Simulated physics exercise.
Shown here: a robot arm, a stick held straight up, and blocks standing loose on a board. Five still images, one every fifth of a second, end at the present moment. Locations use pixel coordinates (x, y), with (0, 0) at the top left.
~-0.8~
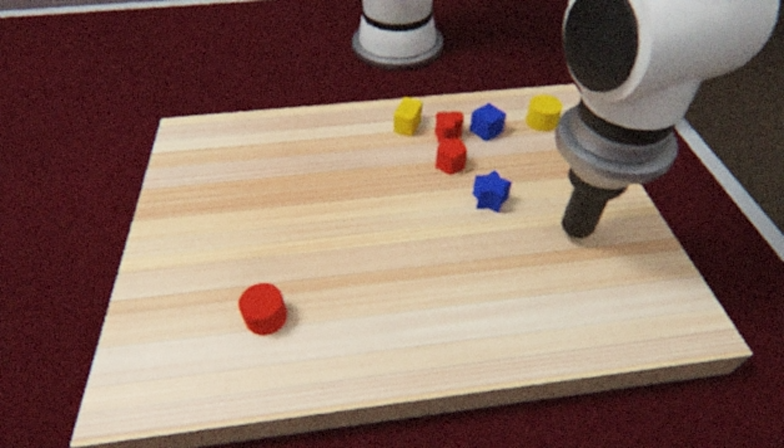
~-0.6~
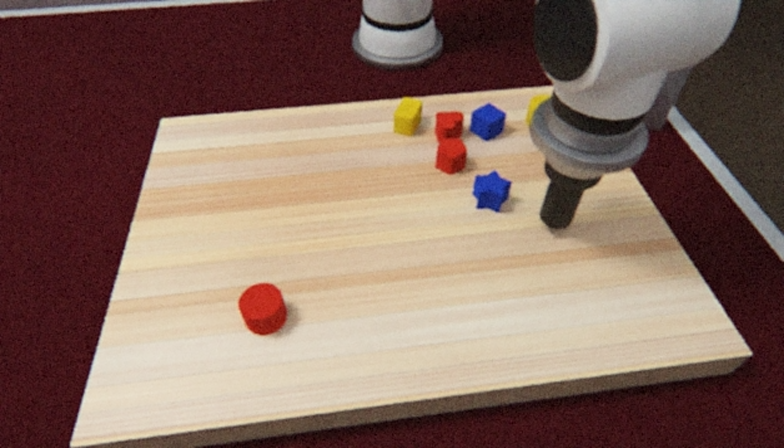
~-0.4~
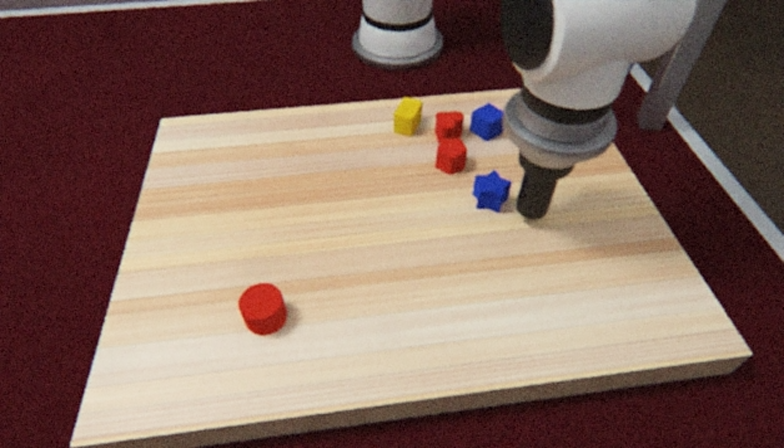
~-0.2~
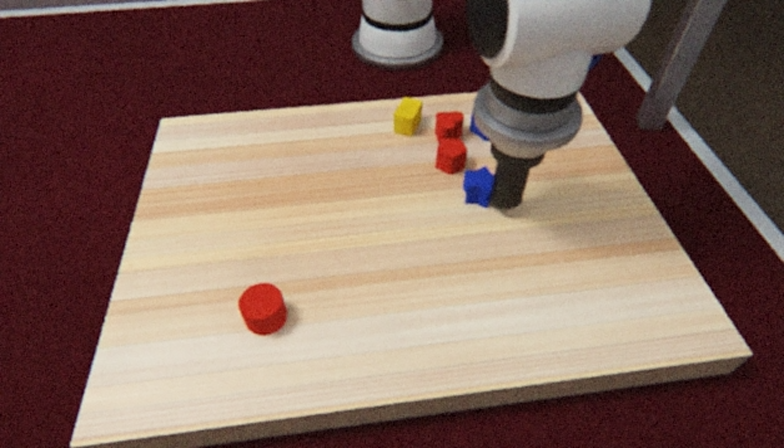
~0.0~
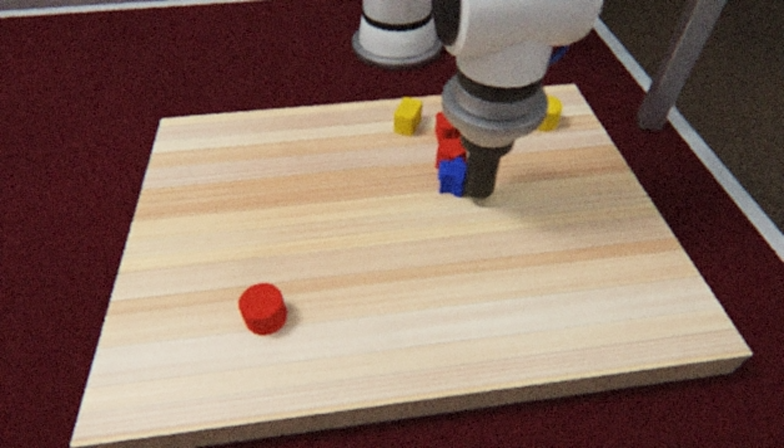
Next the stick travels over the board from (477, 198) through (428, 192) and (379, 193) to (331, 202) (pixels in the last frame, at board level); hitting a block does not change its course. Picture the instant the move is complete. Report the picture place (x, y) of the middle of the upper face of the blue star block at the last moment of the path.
It ends at (420, 154).
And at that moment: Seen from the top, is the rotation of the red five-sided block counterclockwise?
No
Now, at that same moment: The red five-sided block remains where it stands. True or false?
The statement is incorrect.
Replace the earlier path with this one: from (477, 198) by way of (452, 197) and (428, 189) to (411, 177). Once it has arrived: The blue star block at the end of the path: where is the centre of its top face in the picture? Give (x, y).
About (413, 140).
The first path, step by step. One third of the way, stick (428, 184); red five-sided block (444, 141), turned 45° clockwise; blue star block (423, 155), turned 45° clockwise.
Two thirds of the way, stick (379, 185); red five-sided block (444, 141), turned 45° clockwise; blue star block (420, 154), turned 65° clockwise.
At the end, stick (330, 194); red five-sided block (444, 141), turned 45° clockwise; blue star block (420, 154), turned 65° clockwise.
